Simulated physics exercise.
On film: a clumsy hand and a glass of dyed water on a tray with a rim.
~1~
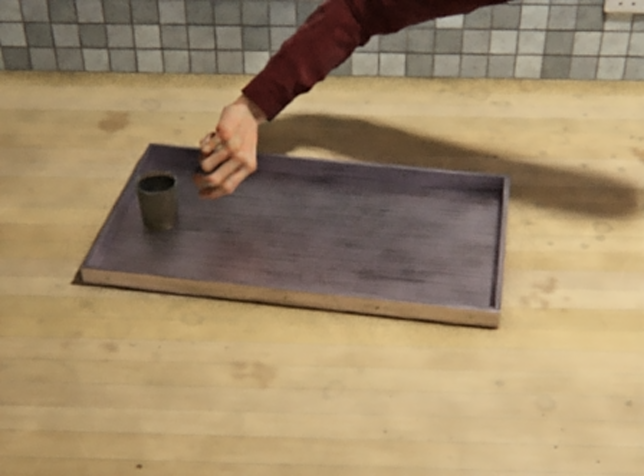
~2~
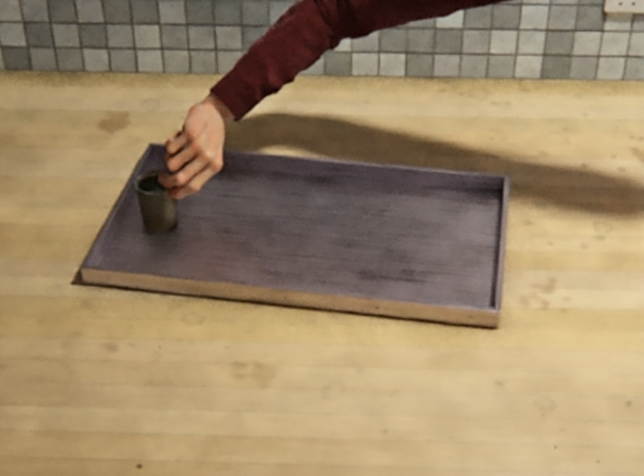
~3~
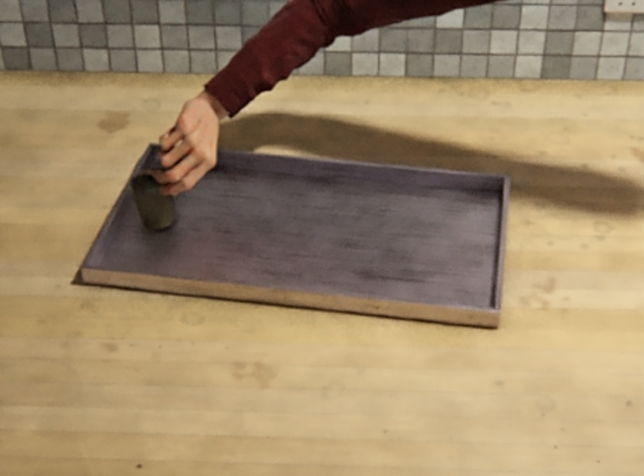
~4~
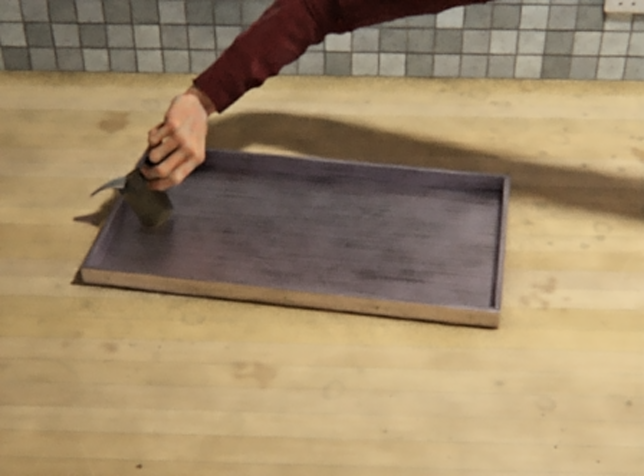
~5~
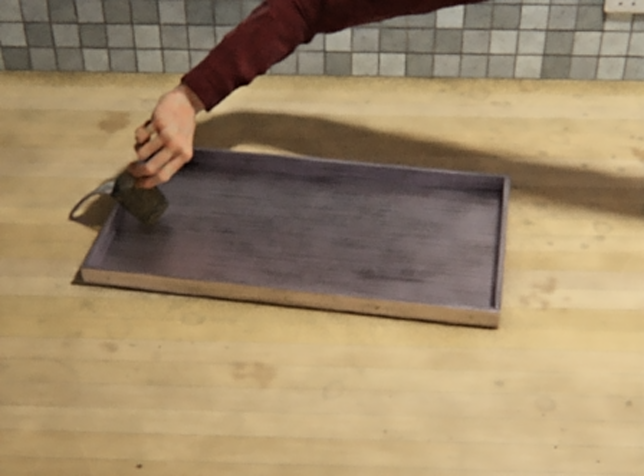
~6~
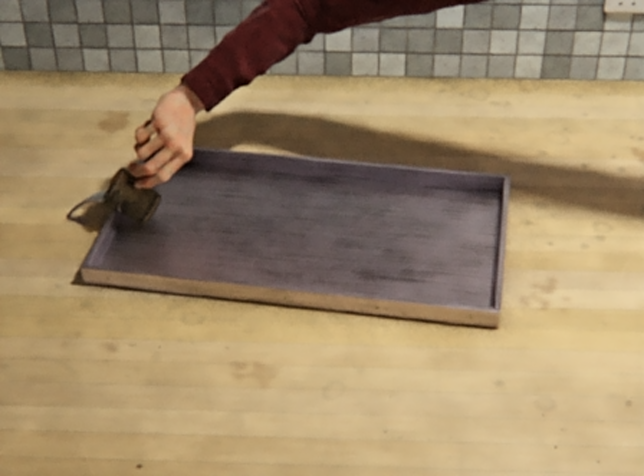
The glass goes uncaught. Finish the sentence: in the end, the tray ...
... lets some of it escape.
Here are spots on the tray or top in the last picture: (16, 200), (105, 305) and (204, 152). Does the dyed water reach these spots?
First one got to; second one left alone; third one left alone.
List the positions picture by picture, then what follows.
In the first frame, it stands upright; glass (158, 200) nearly full; tray (301, 287).
The second frame shows fingers against its side; glass nearly full, surface at (157, 186).
The third frame shows fingers against its side; glass (154, 198) nearly full.
The fourth frame shows fingers against its side; glass (146, 196) tipped 20°; tray (301, 287).
The fifth frame shows fingers against its side; glass (139, 195) tipped 35°.
In the sixth frame, it is falling; glass (130, 197) tipped 50°.
A moment on, the glass lies across the rim; the puddle covers about as much as a plate; it spreads outside the tray.
Further on, the puddle covers about as much as a tray; it spreads outside the tray.
When it is over, the puddle covers about as much as a tray; it spreads outside the tray.
